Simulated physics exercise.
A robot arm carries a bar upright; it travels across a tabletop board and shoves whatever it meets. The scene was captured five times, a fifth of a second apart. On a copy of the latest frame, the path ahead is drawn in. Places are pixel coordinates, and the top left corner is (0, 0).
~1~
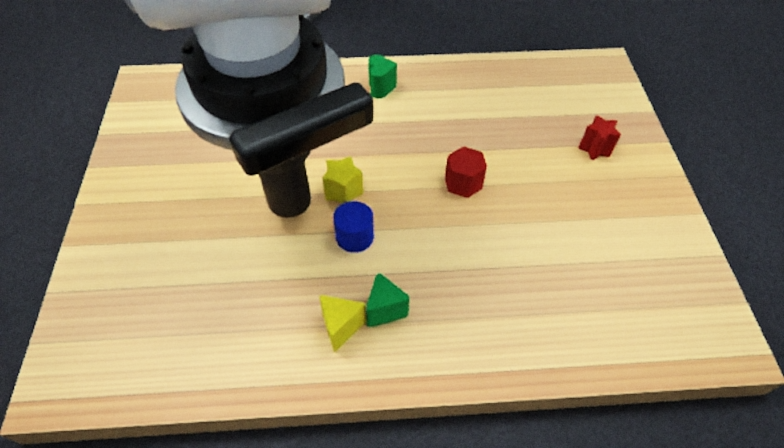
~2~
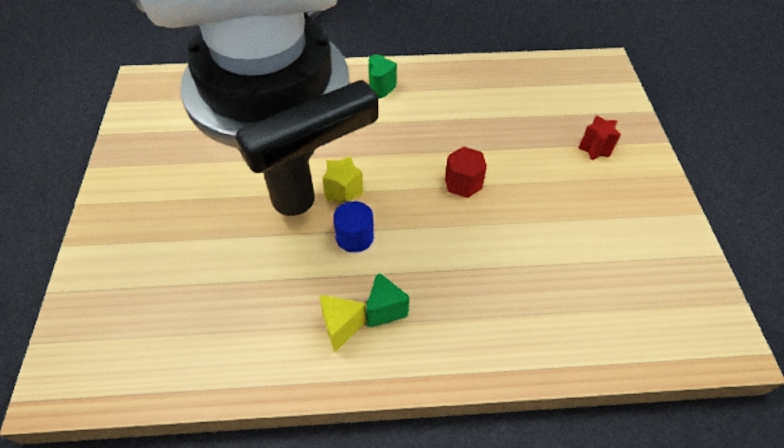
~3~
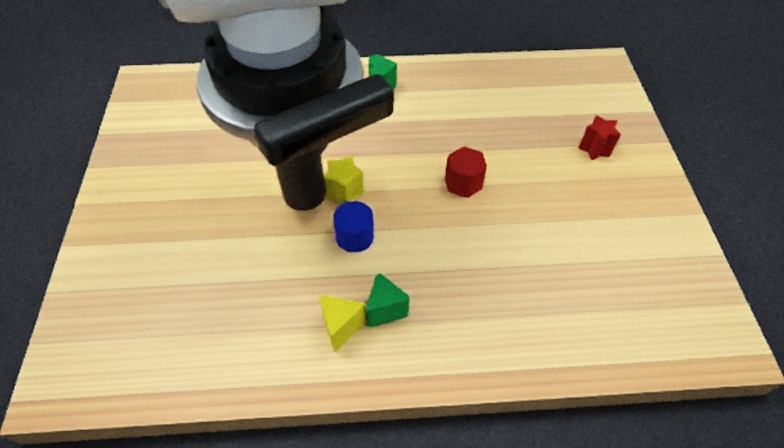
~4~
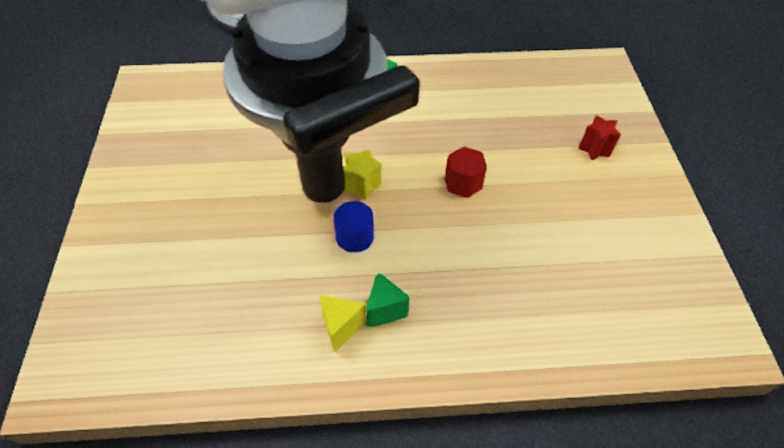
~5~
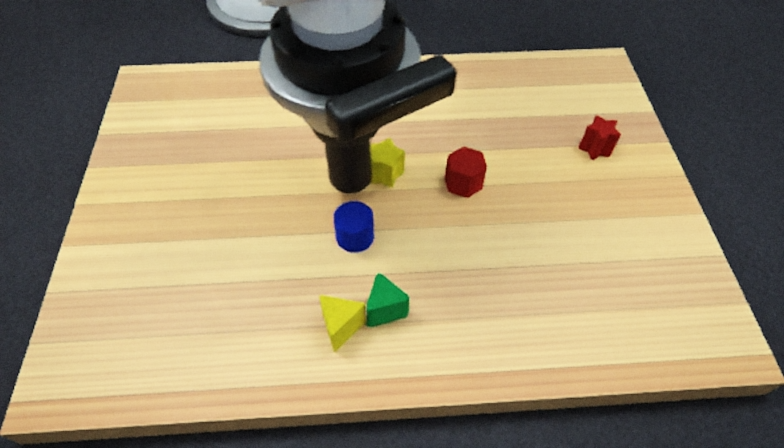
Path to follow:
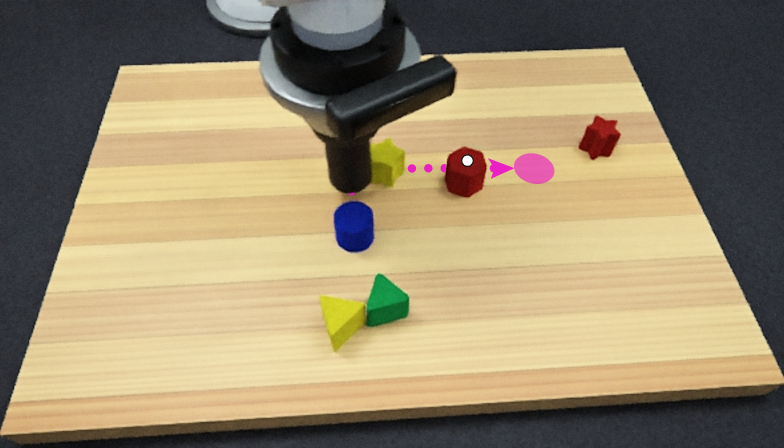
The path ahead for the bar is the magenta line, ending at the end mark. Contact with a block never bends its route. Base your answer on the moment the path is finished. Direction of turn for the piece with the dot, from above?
If we look at it from overhead, the piece with the dot pivots clockwise.
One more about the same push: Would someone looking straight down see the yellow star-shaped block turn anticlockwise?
Yes.
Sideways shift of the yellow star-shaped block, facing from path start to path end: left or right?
The left-hand side.
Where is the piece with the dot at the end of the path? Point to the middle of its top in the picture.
It is going to be at (520, 177).
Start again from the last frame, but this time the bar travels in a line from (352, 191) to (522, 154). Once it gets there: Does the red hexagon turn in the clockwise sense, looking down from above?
Yes, that is what happens.
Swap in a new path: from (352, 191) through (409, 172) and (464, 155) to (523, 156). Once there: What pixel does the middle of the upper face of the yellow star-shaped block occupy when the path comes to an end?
In the picture, that point is around (441, 112).
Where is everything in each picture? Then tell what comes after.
The first frame shows tip of the bar at (289, 200), middles of tops, blue cylinder at (353, 216), yellow star-shaped block at (341, 170), red hexagon at (467, 161).
The second frame shows bar at (293, 199), nothing pushed.
The third frame shows bar at (305, 194), nothing pushed.
The fourth frame shows bar at (324, 186), yellow star-shaped block at (360, 162).
The fifth frame shows bar at (350, 177), blue cylinder at (353, 216), yellow star-shaped block at (385, 152), red hexagon at (467, 161).
The line goes from (352, 191) via (408, 169) and (471, 168), ending at (534, 168); the dot is on the red hexagon.
What follows on the original path. One third of the way, bar at (409, 155); yellow star-shaped block at (430, 125), turned 40° anticlockwise.
Two thirds of the way, bar at (476, 154); yellow star-shaped block at (443, 121), turned 95° anticlockwise; red hexagon at (504, 171), turned 50° clockwise.
At the end, bar at (539, 154); blue cylinder unmoved; yellow star-shaped block at (443, 121), turned 95° anticlockwise; red hexagon at (520, 177), turned 100° clockwise.
